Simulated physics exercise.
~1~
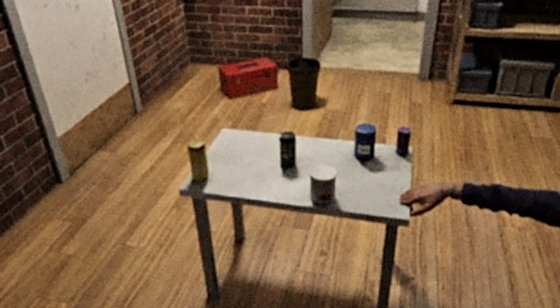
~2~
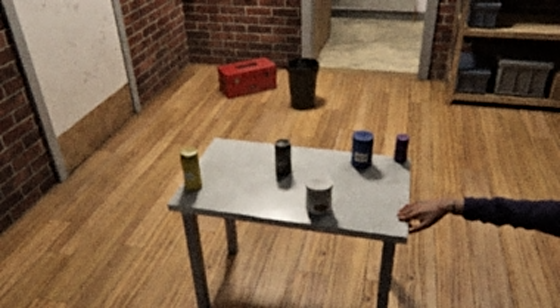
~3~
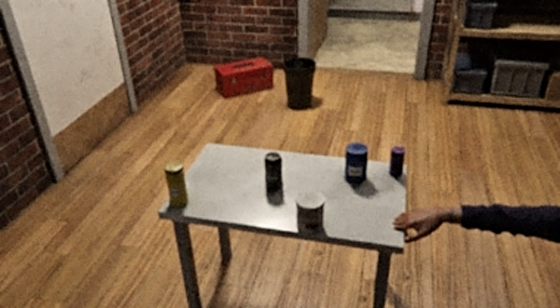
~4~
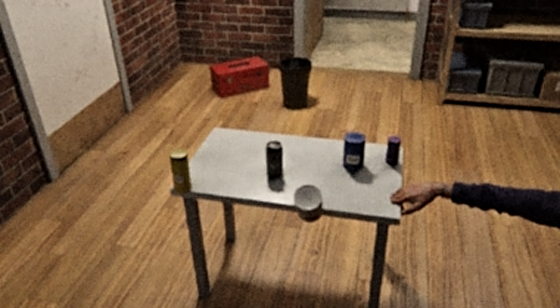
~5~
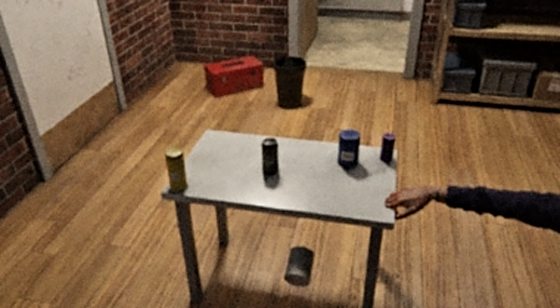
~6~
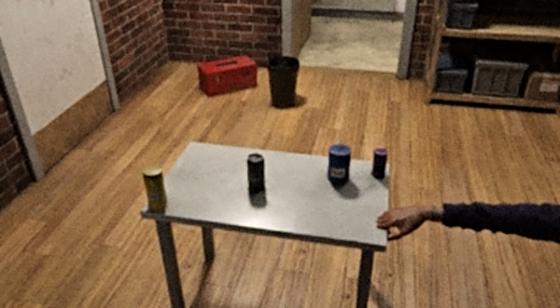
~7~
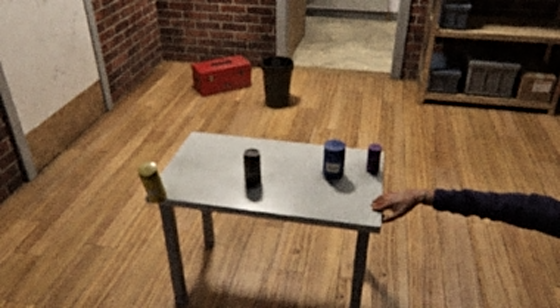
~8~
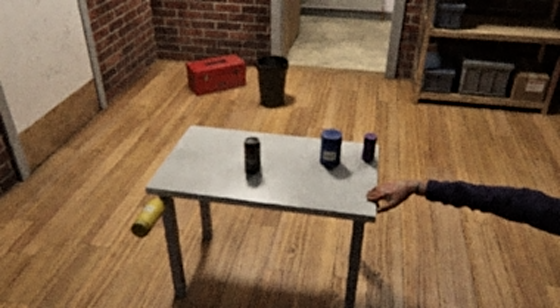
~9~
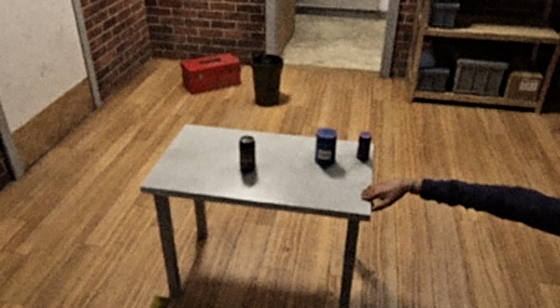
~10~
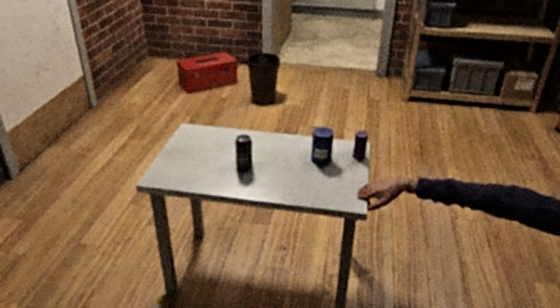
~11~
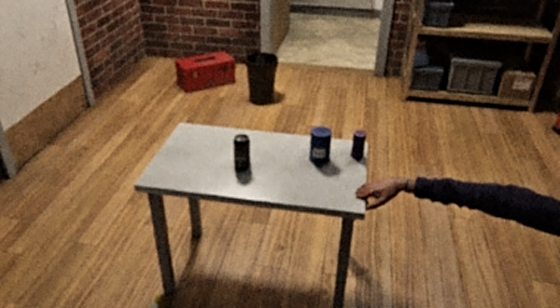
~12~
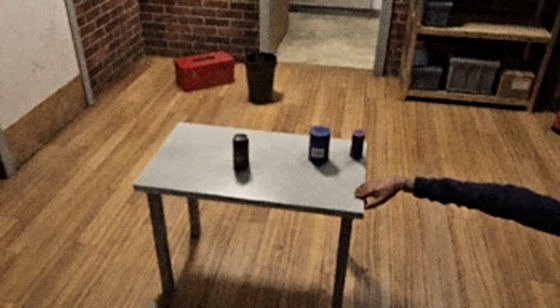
In this clip, a hand jerks a grey table holding five containers back and forth on a wooden floor; the white tin drops off the near edge, then the yellow jar tips off the left end, leaving the black can, blue jar and purple shaker upright.
